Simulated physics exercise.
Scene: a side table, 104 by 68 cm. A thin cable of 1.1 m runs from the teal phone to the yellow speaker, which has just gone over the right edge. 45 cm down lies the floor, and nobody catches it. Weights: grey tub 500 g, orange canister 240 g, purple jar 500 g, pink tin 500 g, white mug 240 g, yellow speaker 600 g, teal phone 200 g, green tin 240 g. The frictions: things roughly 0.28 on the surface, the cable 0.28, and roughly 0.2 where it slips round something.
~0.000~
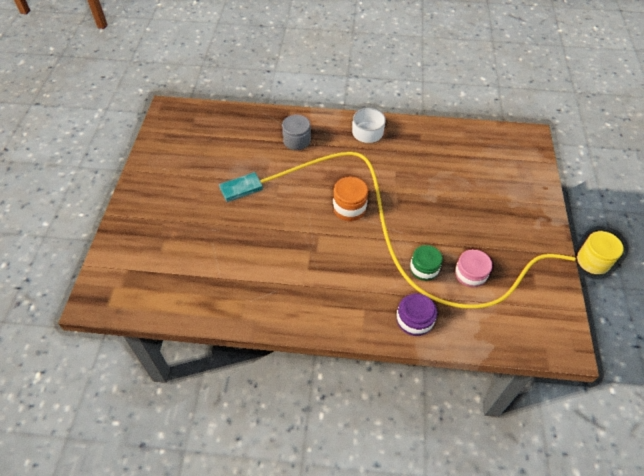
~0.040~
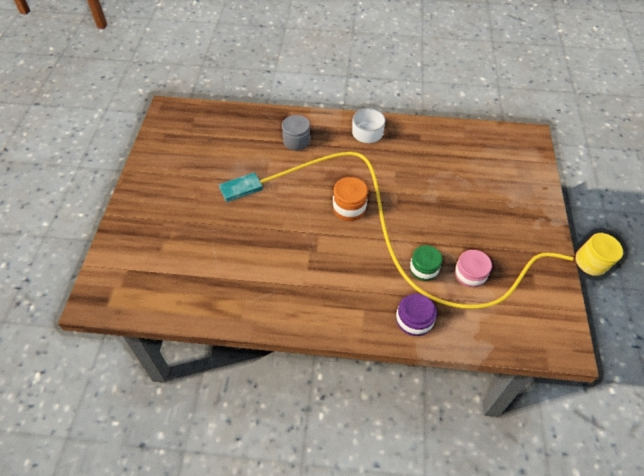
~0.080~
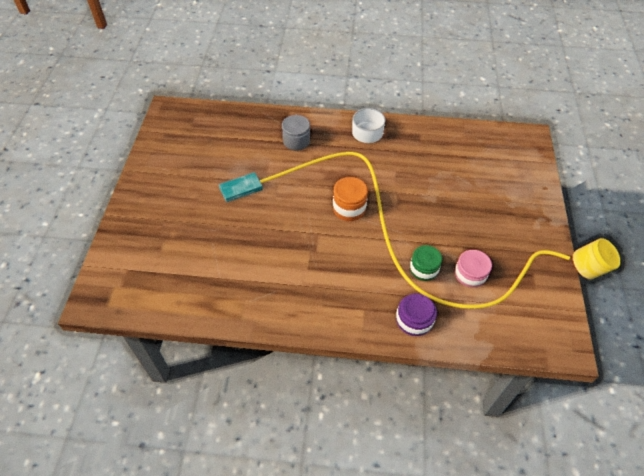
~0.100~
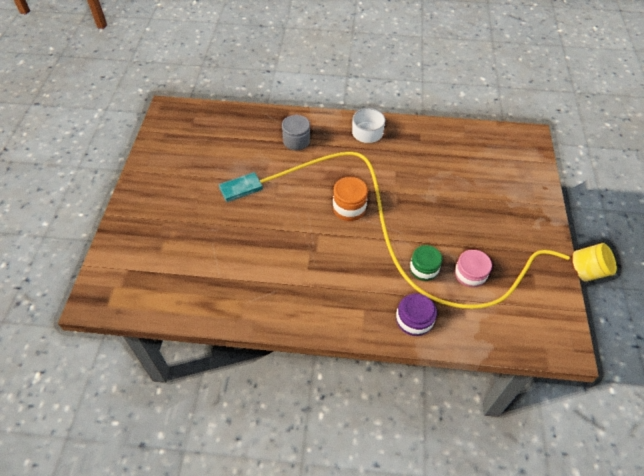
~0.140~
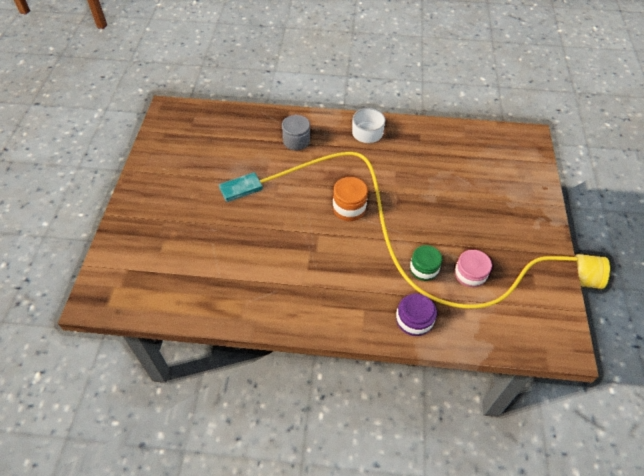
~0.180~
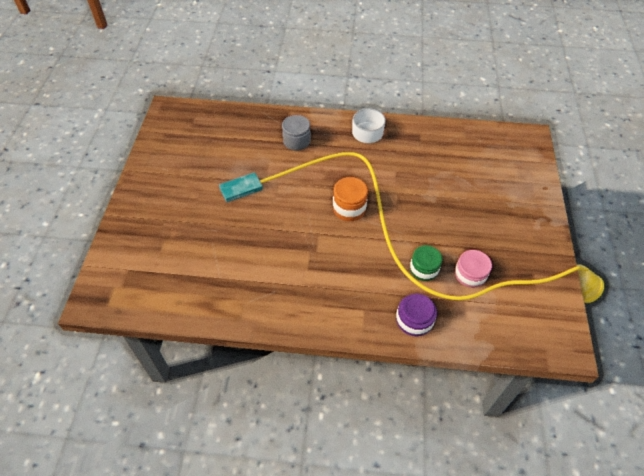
A wooden side table stands on a speckled grey tiled floor, seen from above at an angle by a still camera. A teal phone lies at the left, with a grey tub and white mug behind, an orange canister mid-table, and green, pink and purple containers nearer the front right. The yellow speaker, cabled to the phone, tilts and sinks beyond the right edge, drawing the nearby cable straighter.
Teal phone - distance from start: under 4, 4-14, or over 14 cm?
It will make a big trip.
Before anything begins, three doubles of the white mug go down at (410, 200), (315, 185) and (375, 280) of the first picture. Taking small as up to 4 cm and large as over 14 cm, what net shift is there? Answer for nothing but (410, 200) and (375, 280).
First: A slight shift; second: A slight shift.
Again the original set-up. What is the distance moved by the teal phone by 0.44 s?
Approx. shift - teal phone 15 cm.
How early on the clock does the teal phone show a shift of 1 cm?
About: Teal phone 0.32 s.
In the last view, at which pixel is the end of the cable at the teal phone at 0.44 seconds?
Roughly (316, 211).
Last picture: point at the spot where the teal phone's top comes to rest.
Last view, top position: About (390, 208).
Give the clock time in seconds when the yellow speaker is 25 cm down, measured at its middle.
The clock reads 0.28 s at that moment.
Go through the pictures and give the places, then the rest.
Teal phone (241, 185); cable runs through (533, 262) (462, 306) (388, 242) (373, 172) (303, 166), in the first frame.
Yellow speaker (605, 246); cable runs through (531, 262) (388, 242) (303, 166), in the second frame.
Yellow speaker (597, 259); cable runs through (530, 261) (388, 242) (303, 166), in the third frame.
Yellow speaker (595, 263); cable runs through (530, 261) (388, 242) (303, 166), in the fourth frame.
Yellow speaker (590, 271); cable runs through (533, 262) (388, 242) (303, 166), in the fifth frame.
Teal phone (241, 185); cable runs through (560, 276) (469, 297) (389, 243) (372, 172) (303, 166), in the sixth frame.
At 0.4 s, the cable's tail end at (316, 211); teal phone 14 cm off its start, orange canister 11 cm off its start, green tin 10 cm off its start.
At 0.7 s, the cable's tail end at (377, 227); teal phone 32 cm off its start, orange canister 20 cm off its start, green tin 18 cm off its start.
At 0.9 s, the cable's tail end at (383, 228); teal phone 35 cm off its start at (390, 208), orange canister 20 cm off its start at (313, 258), green tin 18 cm off its start at (485, 213).
At 1.2 s, the cable's tail end at (383, 228); teal phone 35 cm off its start, orange canister 20 cm off its start, green tin 18 cm off its start.
At 2.4 s, the cable's tail end at (383, 228); teal phone 35 cm off its start at (390, 208), orange canister 20 cm off its start at (313, 258), green tin 18 cm off its start at (484, 213), yellow speaker over the edge.
